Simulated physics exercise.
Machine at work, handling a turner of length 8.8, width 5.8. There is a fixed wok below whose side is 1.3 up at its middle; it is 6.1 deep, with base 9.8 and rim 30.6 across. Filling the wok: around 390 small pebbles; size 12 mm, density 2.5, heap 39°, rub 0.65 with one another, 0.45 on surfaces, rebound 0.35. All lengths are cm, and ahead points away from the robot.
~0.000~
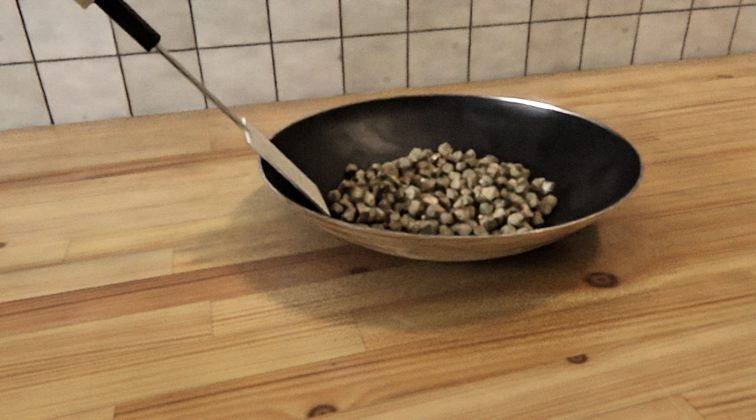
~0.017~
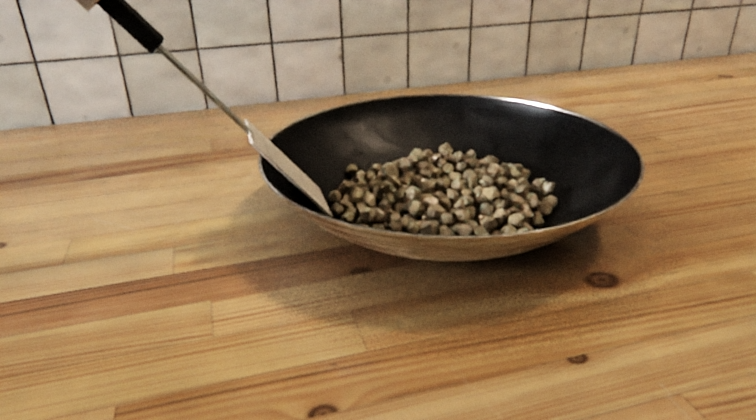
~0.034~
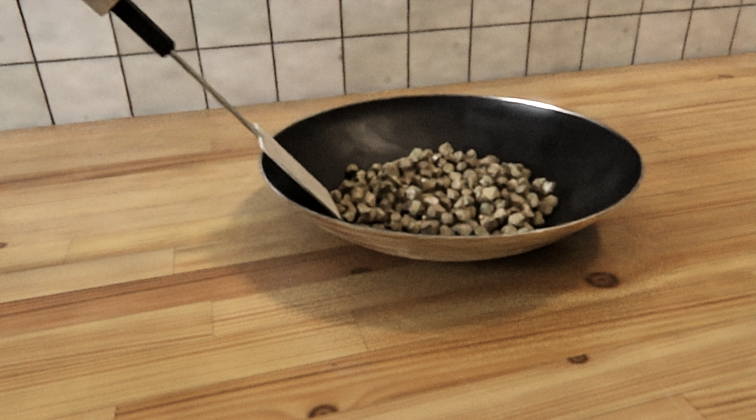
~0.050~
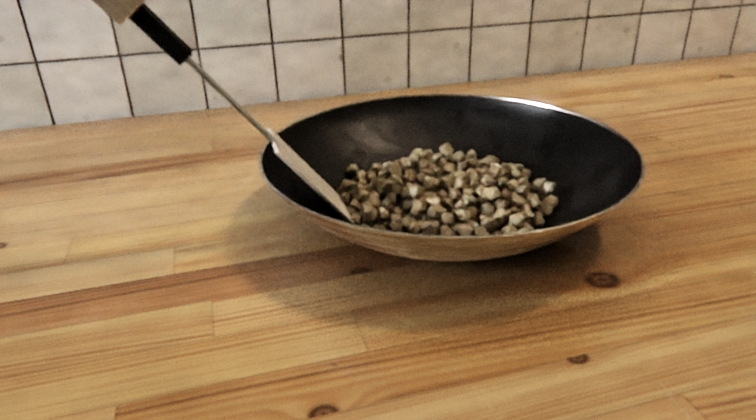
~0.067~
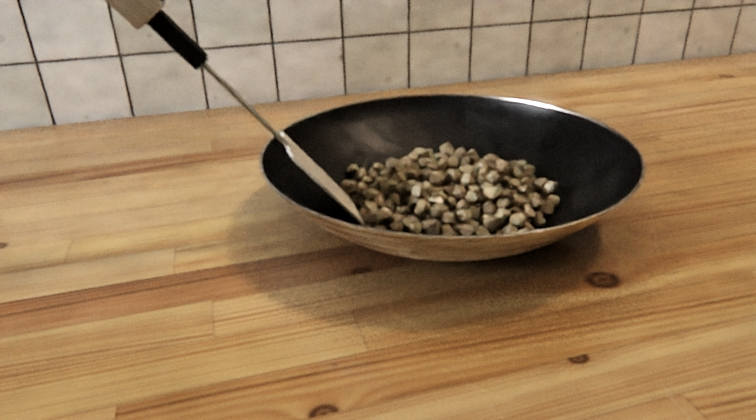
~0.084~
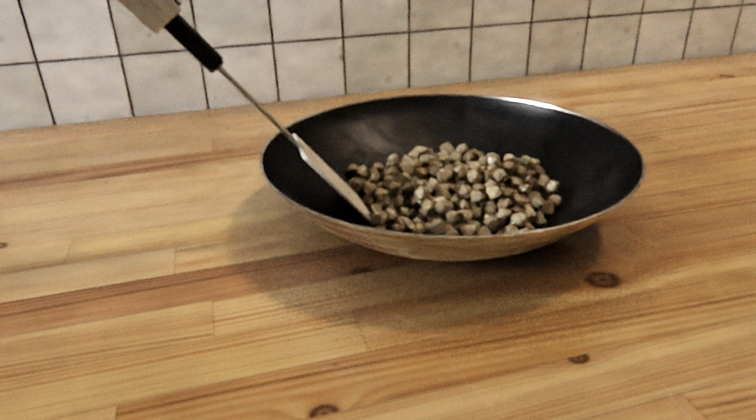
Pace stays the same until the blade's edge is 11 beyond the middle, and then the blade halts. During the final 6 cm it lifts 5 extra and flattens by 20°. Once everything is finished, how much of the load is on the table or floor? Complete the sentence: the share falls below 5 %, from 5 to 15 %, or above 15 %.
The share falls from 5 to 15 %.
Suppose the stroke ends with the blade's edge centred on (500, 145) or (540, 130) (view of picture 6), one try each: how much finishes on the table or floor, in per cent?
First try about 0 percent, second about 5 percent.
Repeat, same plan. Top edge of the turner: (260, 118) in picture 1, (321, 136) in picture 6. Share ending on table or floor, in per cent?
15 per cent.
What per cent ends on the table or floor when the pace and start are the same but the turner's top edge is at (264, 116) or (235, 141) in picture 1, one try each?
First try roughly 10 percent, second try roughly 10 percent.
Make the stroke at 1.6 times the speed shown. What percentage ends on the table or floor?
20 %.
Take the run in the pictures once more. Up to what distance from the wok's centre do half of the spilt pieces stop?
That distance comes to about 24 cm.
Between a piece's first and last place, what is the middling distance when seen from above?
About 4 centimetres.
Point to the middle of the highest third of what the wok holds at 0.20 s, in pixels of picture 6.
Roughly at pixel (495, 172).
By 0.20 s, sloping 52°, highest piece 4 above the table; 391 in the wok.
By 0.31 s, sloping 47°, highest piece 6 above the table; 391 in the wok.
By 0.57 s, sloping 32°, highest piece 8 above the table; 350 in the wok, 29 on the table or floor, 12 on the blade or in flight.
By 1.62 s, sloping 32°, highest piece 6 above the table; 350 in the wok, 41 on the table or floor.
Final count, 350 in the wok, 41 on the table or floor. That is 10 % on the table or floor.
